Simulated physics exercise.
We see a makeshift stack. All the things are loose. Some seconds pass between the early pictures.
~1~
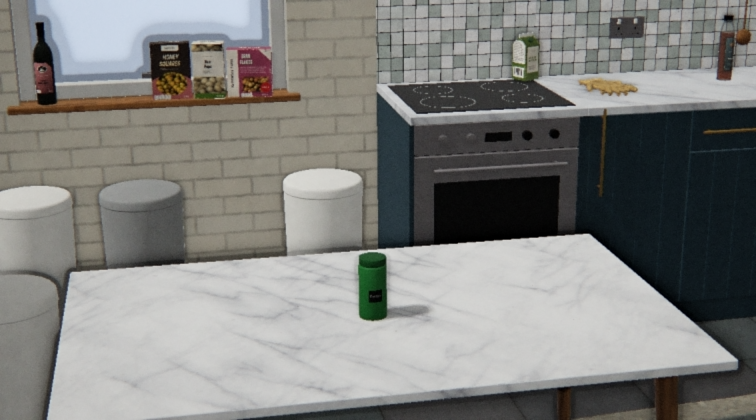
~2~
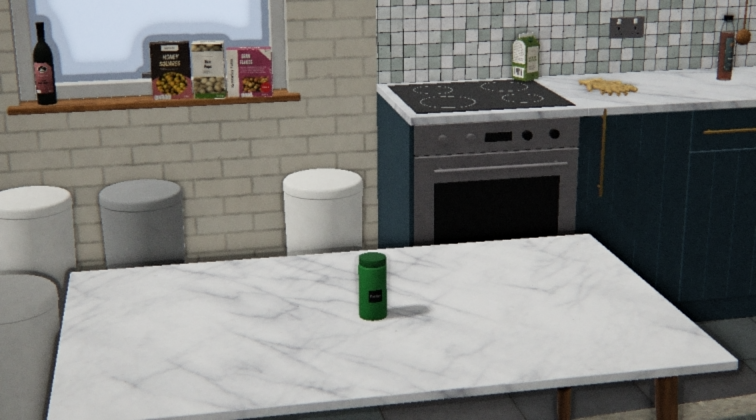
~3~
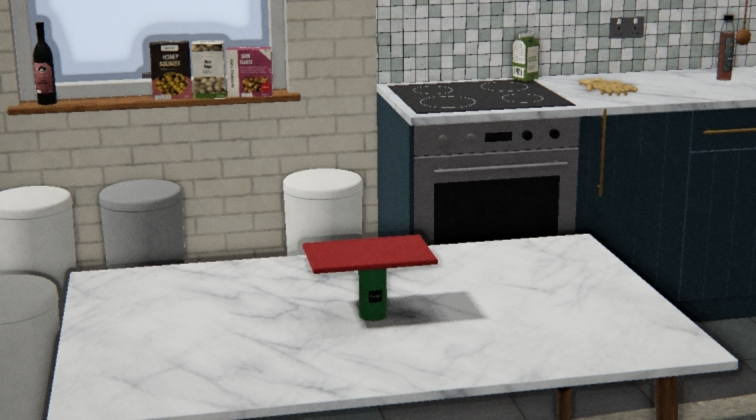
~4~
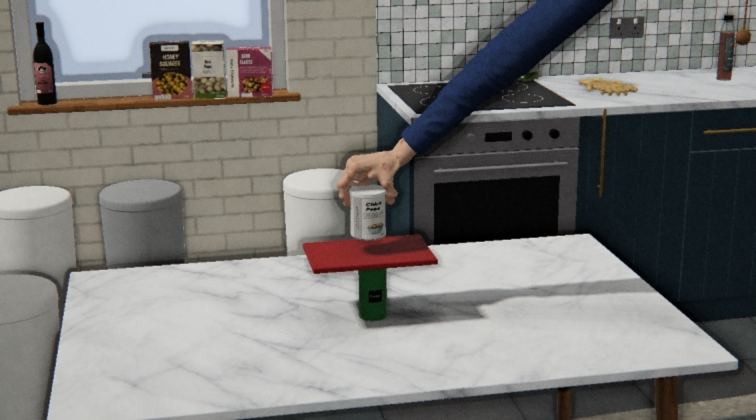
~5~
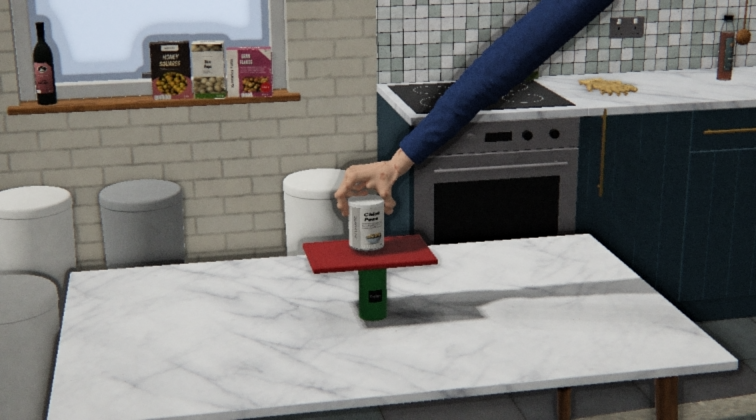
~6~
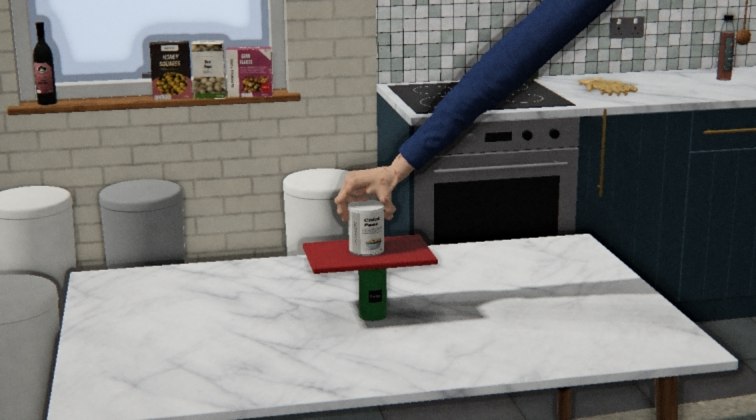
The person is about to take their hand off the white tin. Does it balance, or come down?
Outcome: The stack stays up.
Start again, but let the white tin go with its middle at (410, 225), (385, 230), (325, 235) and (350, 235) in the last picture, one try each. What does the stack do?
First try: It comes apart; second try: It keeps its balance; third try: It gives way; fourth try: It loses its balance.
Then, 0.40 s later than the last frame, all is still.
Then, 1.10 s later than the last frame, white tin resting near (366, 228).
When it is over, all 3 as before. End places, in pixels of the last picture, white tin near (366, 228). The stack keeps its balance.
